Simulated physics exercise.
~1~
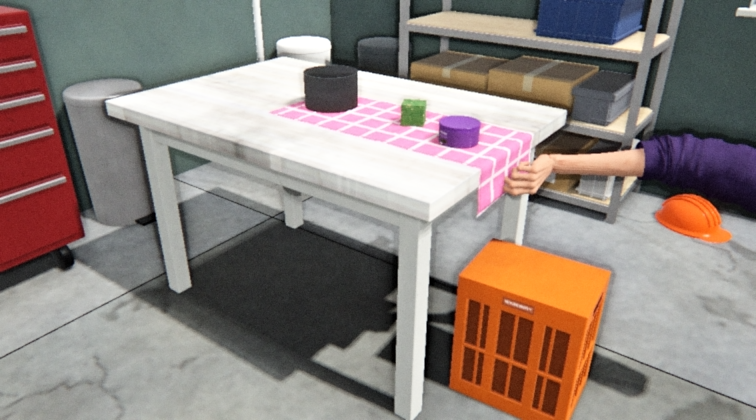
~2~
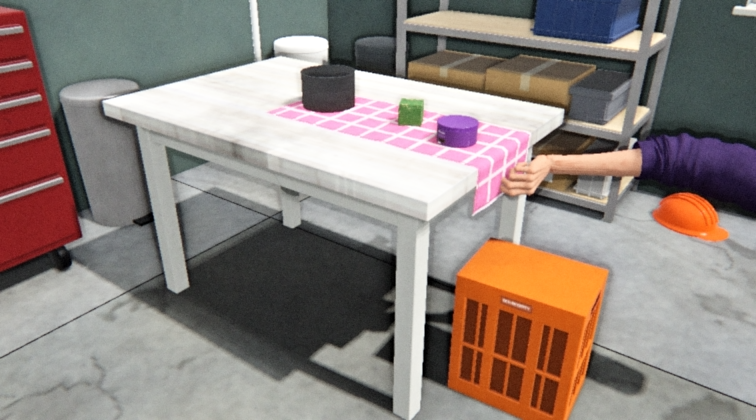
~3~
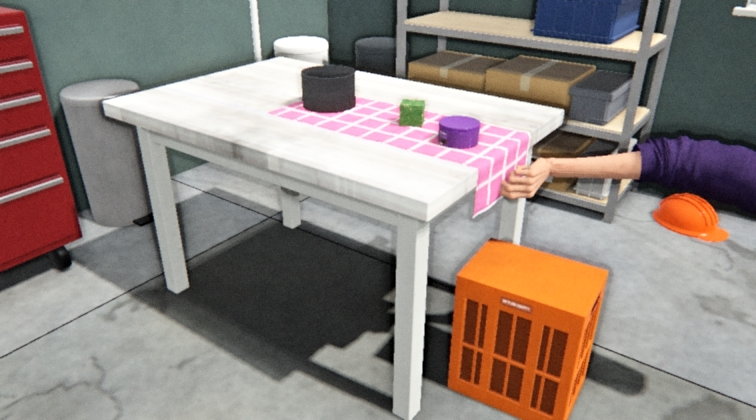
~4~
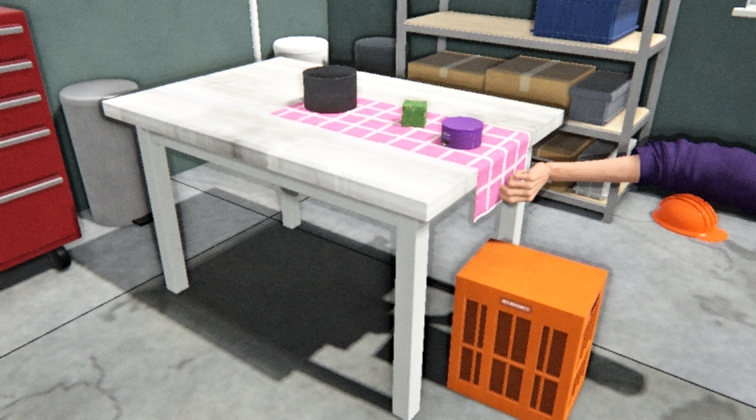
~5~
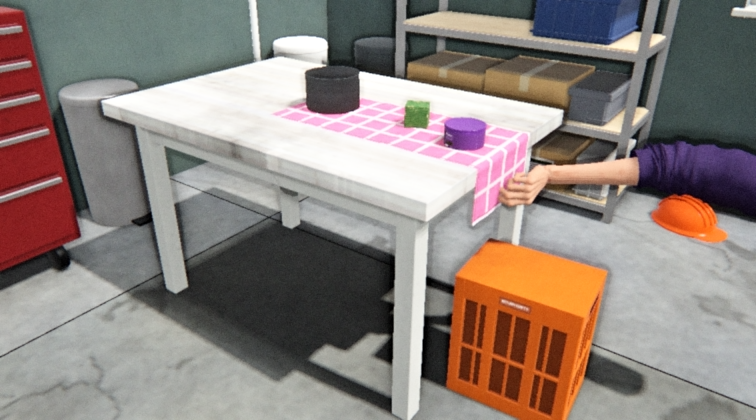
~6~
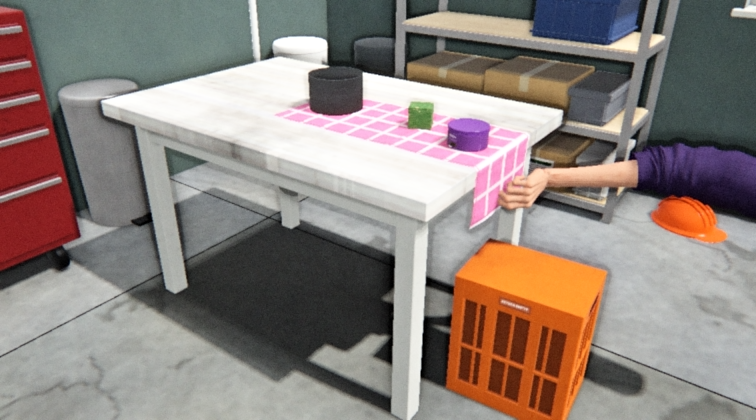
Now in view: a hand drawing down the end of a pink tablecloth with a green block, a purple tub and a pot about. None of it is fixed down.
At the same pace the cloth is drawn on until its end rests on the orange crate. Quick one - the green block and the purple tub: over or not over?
Green block: Not over; purple tub: Over.
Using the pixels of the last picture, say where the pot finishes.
Near (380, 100).
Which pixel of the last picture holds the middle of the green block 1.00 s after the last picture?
Approx. location: (474, 128).
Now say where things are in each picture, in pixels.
In the first frame, tablecloth end (477, 217); green block (414, 102); purple tub (460, 122); pot (331, 71); top of the crate (545, 290).
In the second frame, tablecloth end (472, 216), far hem (266, 113); purple tub (458, 121); purple tub stands on the cloth.
In the third frame, tablecloth end (473, 218); green block (412, 102).
In the fourth frame, tablecloth end (474, 223), far hem (269, 114); purple tub (463, 123).
In the fifth frame, tablecloth end (473, 226); green block (418, 104).
In the sixth frame, tablecloth end (469, 229), far hem (273, 116); green block (421, 105); purple tub (469, 125); top of the crate (541, 290).
Then, 0.26 s after the last picture, hem going down; block moved a little; tub carried along near (486, 139).
Then, 0.66 s after the last picture, hem on the crate; block carried along near (464, 126); tub over the edge.
Then, 1.00 s after the last picture, hem on the crate; block carried along near (474, 128); tub over the edge.
At rest, hem on the crate; block carried along near (474, 128); tub over the edge. The green block remains up there and the purple tub is carried off the end.
